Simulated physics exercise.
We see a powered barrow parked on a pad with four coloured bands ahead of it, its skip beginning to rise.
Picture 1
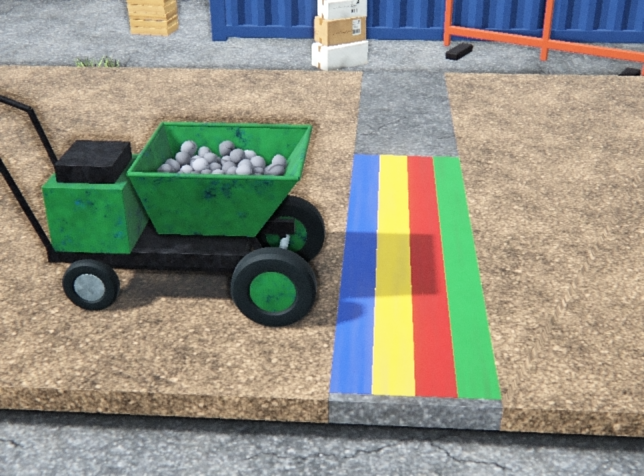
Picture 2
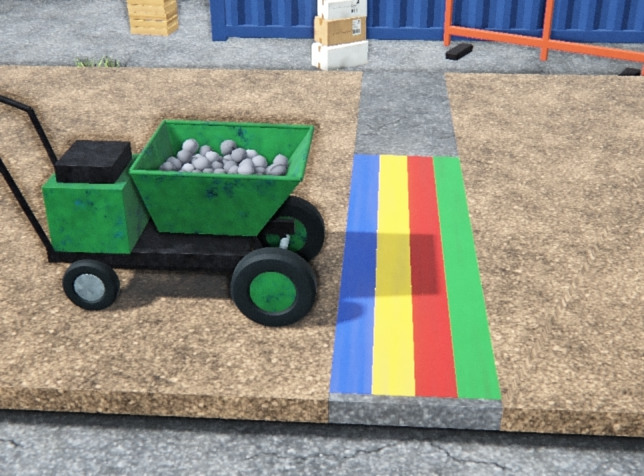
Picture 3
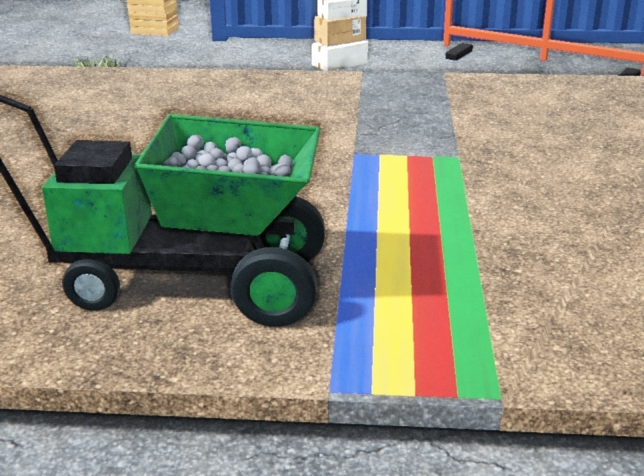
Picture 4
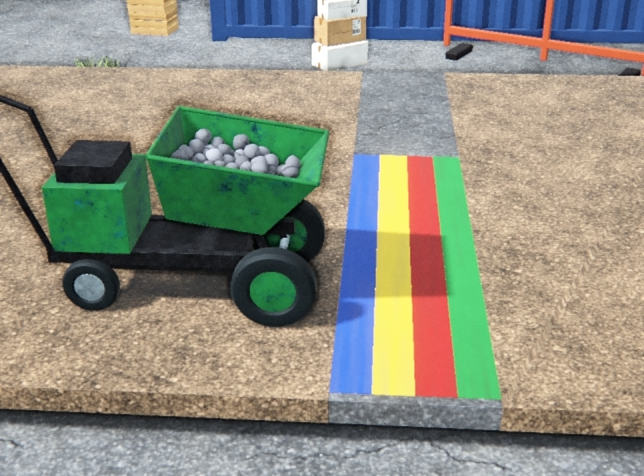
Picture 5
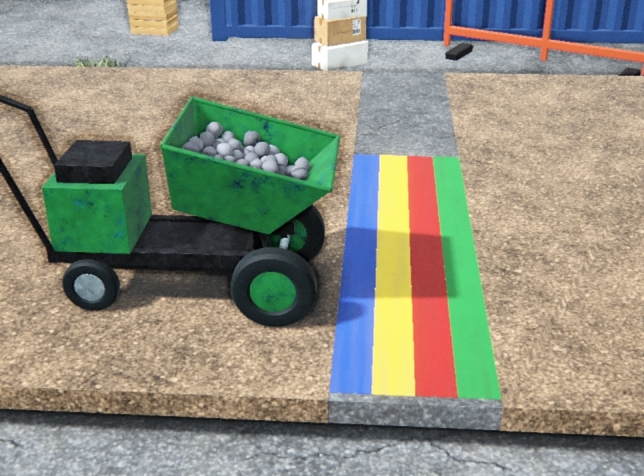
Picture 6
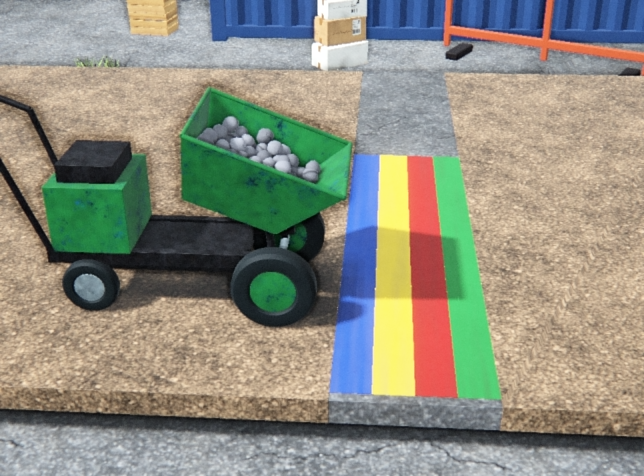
On a gravelly pad beside four coloured bands, a barrow's cobble-filled green skip tilts rightward.
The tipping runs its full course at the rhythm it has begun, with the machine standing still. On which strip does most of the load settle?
The heap favours the red strip.
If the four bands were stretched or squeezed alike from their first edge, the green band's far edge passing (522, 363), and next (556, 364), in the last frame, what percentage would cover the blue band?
Roughly 0 per cent, and 0 per cent.
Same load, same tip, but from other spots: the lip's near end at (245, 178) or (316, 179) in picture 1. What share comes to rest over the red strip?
The first gives 20 %, the second 40 %.
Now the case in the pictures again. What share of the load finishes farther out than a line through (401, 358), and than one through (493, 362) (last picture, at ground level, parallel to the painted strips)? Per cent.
About 90 and 10 per cent.
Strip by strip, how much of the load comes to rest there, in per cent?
Blue strip near 0; yellow strip near 15; red strip near 35; green strip near 25.
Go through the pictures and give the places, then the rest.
Lip of the skip at (298, 179), level; top of the load at (218, 178), round cobbles; blue strip at (354, 352); yellow strip at (393, 354); red strip at (434, 355); green strip at (474, 357), in the first frame.
Lip of the skip at (300, 179), tipped barely; top of the load at (220, 177), in the second frame.
Lip of the skip at (307, 181), tipped barely; top of the load at (207, 161), in the third frame.
Lip of the skip at (317, 185), tipped a little; top of the load at (208, 169), in the fourth frame.
Lip of the skip at (330, 190), tipped a little; top of the load at (218, 163), in the fifth frame.
Lip of the skip at (344, 198), tipped clearly; top of the load at (216, 153); blue strip at (354, 352); yellow strip at (393, 354); red strip at (434, 355); green strip at (474, 357), in the sixth frame.
Soon, skip tipped steeply; all in the skip.
A while on, skip tipped right over; most in the skip; a stray few over the yellow strip; a small part over the red strip; a stray few over the green strip.
Towards the end, skip tipped right over; a small part in the skip; a small part over the yellow strip; about a third over the red strip; about a quarter over the green strip; a small part off the paint.
Finally, skip tipped right over; a small part in the skip; none over the blue strip; about a quarter over the yellow strip; about a third over the red strip; about a quarter over the green strip; a small part off the paint.
